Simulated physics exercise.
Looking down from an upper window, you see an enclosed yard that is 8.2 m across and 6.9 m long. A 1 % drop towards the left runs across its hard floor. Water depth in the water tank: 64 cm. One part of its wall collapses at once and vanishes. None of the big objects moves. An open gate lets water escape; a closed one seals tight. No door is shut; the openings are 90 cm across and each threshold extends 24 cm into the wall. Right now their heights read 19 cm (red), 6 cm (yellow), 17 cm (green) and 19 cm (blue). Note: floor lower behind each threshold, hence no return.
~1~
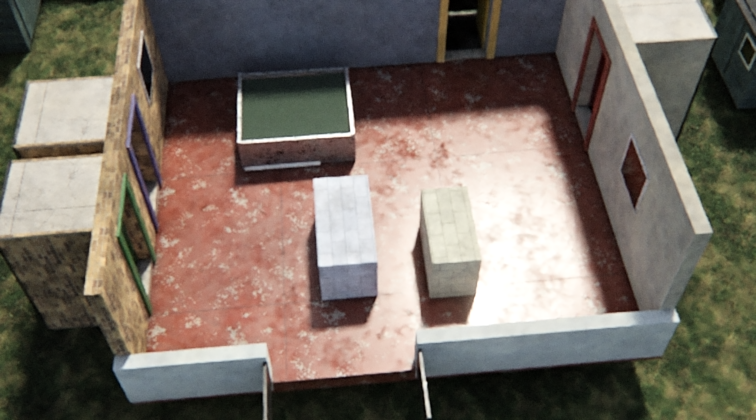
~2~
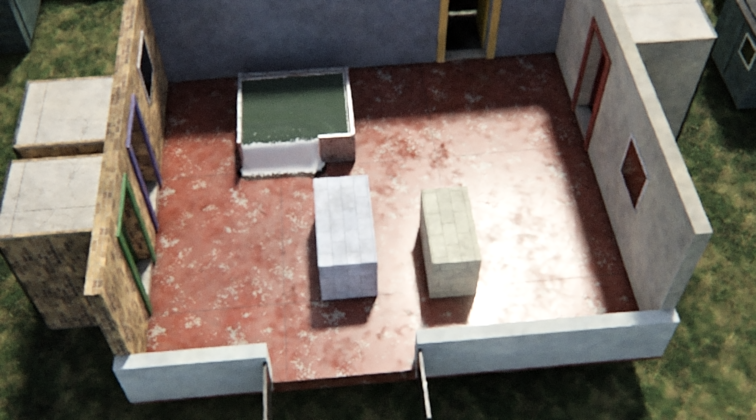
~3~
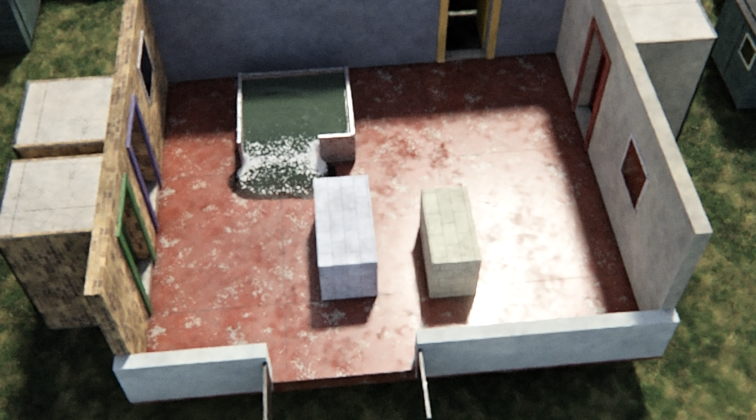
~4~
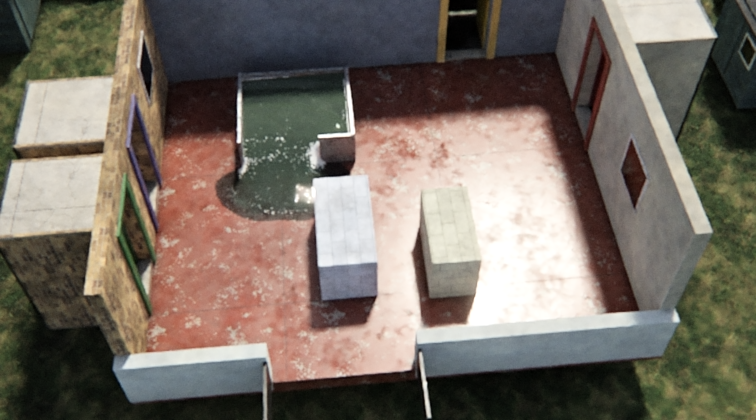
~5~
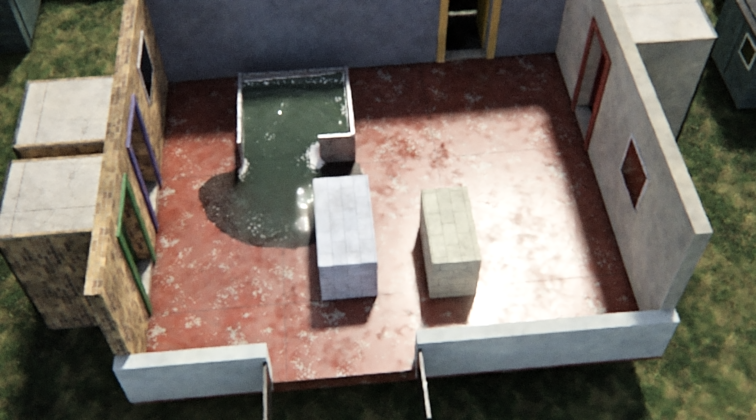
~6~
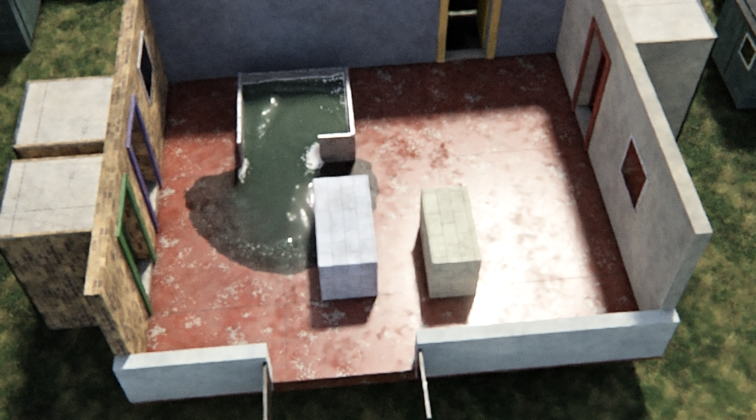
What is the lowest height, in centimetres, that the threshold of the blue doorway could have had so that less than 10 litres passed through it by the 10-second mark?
About 7.5 cm.
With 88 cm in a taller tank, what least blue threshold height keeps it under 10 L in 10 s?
Minimum height: Approx. 10.0 cm.
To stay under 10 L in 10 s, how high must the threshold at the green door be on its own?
The green one would have to be about 15 cm high.
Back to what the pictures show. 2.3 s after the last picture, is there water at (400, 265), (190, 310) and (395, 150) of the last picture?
In order: Untouched, soaked, soaked.
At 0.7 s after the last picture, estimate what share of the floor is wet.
Roughly 25 percent of the floor.
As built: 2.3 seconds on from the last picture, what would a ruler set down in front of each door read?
Centimetres: Red = 0, yellow = 0, green = 13, blue = 6.
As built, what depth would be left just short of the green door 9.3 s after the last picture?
Depth: Near 8.5 cm.
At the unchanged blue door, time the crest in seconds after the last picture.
Roughly at 5.5 s.
Then, 0.7 s after the last picture water covers 25 % of the floor, deepest (30 cm) near (275, 173); 2 cm at the blue door, 0 litres in over its 19 cm threshold.
Then, 2.3 s after the last picture water covers 35 % of the floor, deepest (34 cm) near (145, 380); 6 cm at the blue door, 0 litres in over its 19 cm threshold.
Then, 9.3 s after the last picture water covers 55 % of the floor, deepest (10 cm) near (148, 341); 8 cm at the blue door, 0 litres in over its 19 cm threshold.
At the blue door as built, the water peaked near 9 cm, 5.7 s after the last picture.
Run again over the same 10 s with other heights there, 19 litres in over 6.5 cm, 2 litres over 9 cm. The limit of 10 litres is kept from about 7.5 cm up.
